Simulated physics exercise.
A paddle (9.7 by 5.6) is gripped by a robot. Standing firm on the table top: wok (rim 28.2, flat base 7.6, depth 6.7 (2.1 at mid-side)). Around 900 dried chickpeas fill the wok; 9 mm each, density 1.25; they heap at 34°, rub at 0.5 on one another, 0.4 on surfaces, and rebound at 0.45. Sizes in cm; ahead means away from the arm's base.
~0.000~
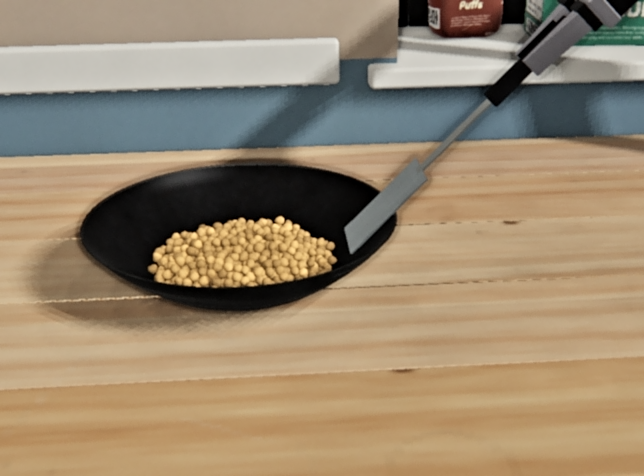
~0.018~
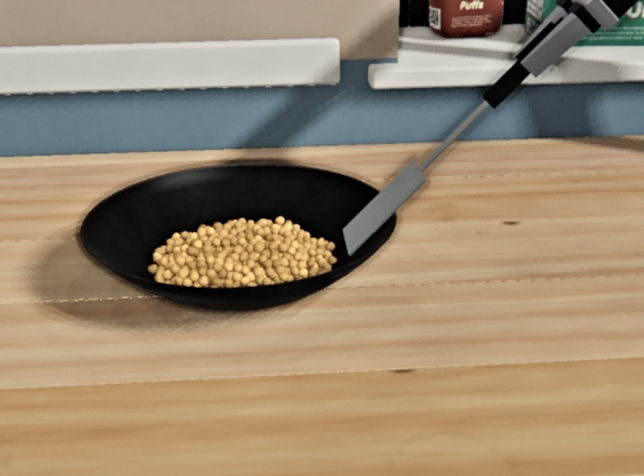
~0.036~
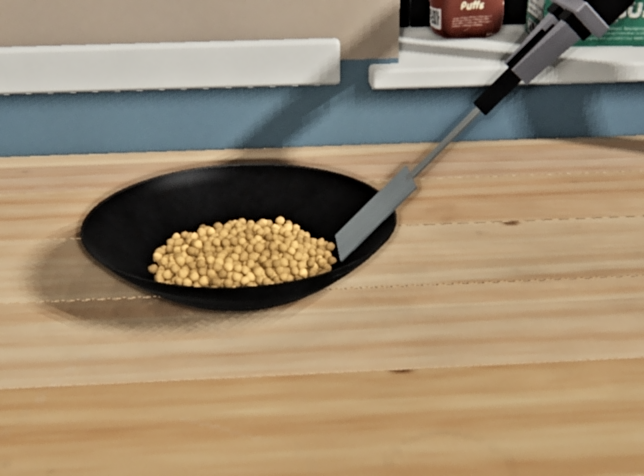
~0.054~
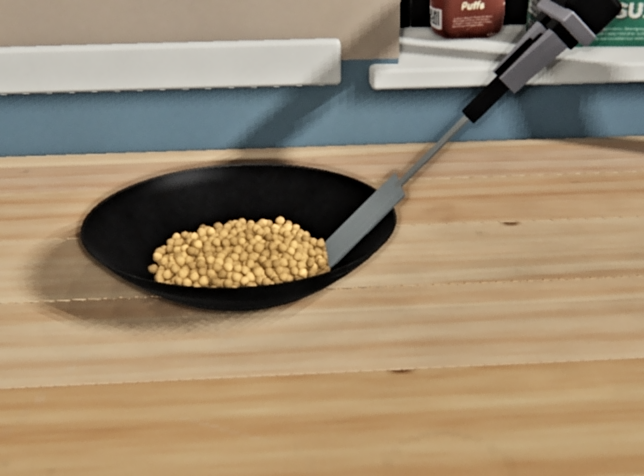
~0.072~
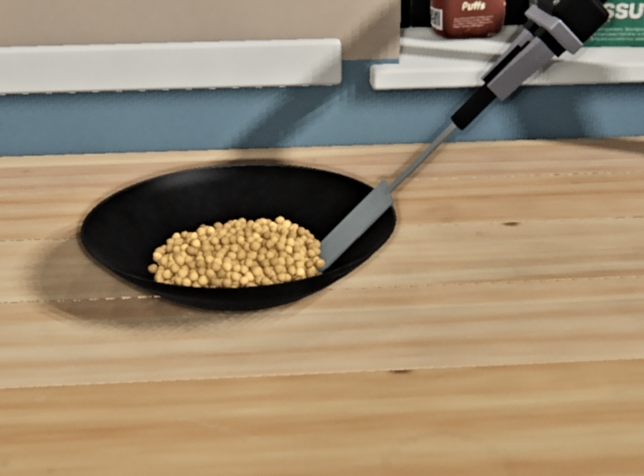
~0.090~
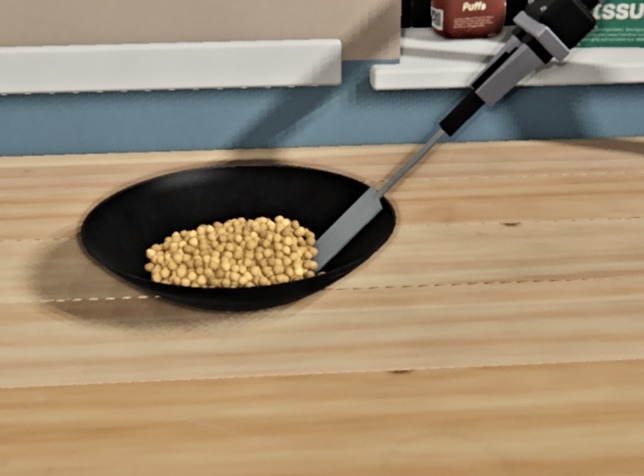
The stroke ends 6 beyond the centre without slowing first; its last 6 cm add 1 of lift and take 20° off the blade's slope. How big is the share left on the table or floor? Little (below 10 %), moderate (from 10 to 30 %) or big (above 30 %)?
Answer: Little; below 10 % of the dried chickpeas finish on the table or floor.
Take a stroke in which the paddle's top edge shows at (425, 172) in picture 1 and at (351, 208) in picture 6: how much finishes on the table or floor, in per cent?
About 0 per cent.
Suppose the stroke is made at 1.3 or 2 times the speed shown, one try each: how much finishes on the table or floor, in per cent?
About 0 and 0 per cent.
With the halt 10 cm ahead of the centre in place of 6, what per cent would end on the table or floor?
It would be near 10 per cent.
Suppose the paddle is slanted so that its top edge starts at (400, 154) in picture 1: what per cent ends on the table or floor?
Some 0 per cent.
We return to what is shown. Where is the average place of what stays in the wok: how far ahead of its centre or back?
Roughly 4.0 cm ahead.
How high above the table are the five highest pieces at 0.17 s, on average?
About 5 cm.
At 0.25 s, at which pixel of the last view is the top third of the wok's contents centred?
At about (185, 247).
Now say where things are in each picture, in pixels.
The paddle top edge at (422, 168), sloping 46°; upper third of the load around (242, 252), from x 155 to 330, top at y 220; 900 in the wok, in the first frame.
The paddle top edge at (420, 170), sloping 46°; upper third of the load around (243, 252), from x 155 to 330, top at y 220, in the second frame.
The paddle top edge at (411, 176), sloping 46°; upper third of the load around (243, 252), from x 155 to 330, top at y 220, in the third frame.
The paddle top edge at (400, 184), sloping 46°; upper third of the load around (243, 252), from x 155 to 330, top at y 220, in the fourth frame.
The paddle top edge at (389, 190), sloping 46°; upper third of the load around (243, 251), from x 155 to 320, top at y 220, in the fifth frame.
The paddle top edge at (378, 196), sloping 46°; upper third of the load around (240, 250), from x 150 to 320, top at y 220; 900 in the wok, in the sixth frame.
After 0.17 s, sloping 46°, highest piece 5 above the table; 900 in the wok.
After 0.25 s, sloping 37°, highest piece 5 above the table; 900 in the wok.
After 0.48 s, sloping 26°, highest piece 7 above the table; 900 in the wok.
After 1.53 s, sloping 26°, highest piece 6 above the table; 900 in the wok.
In the end, 900 in the wok. That is 0 % on the table or floor.
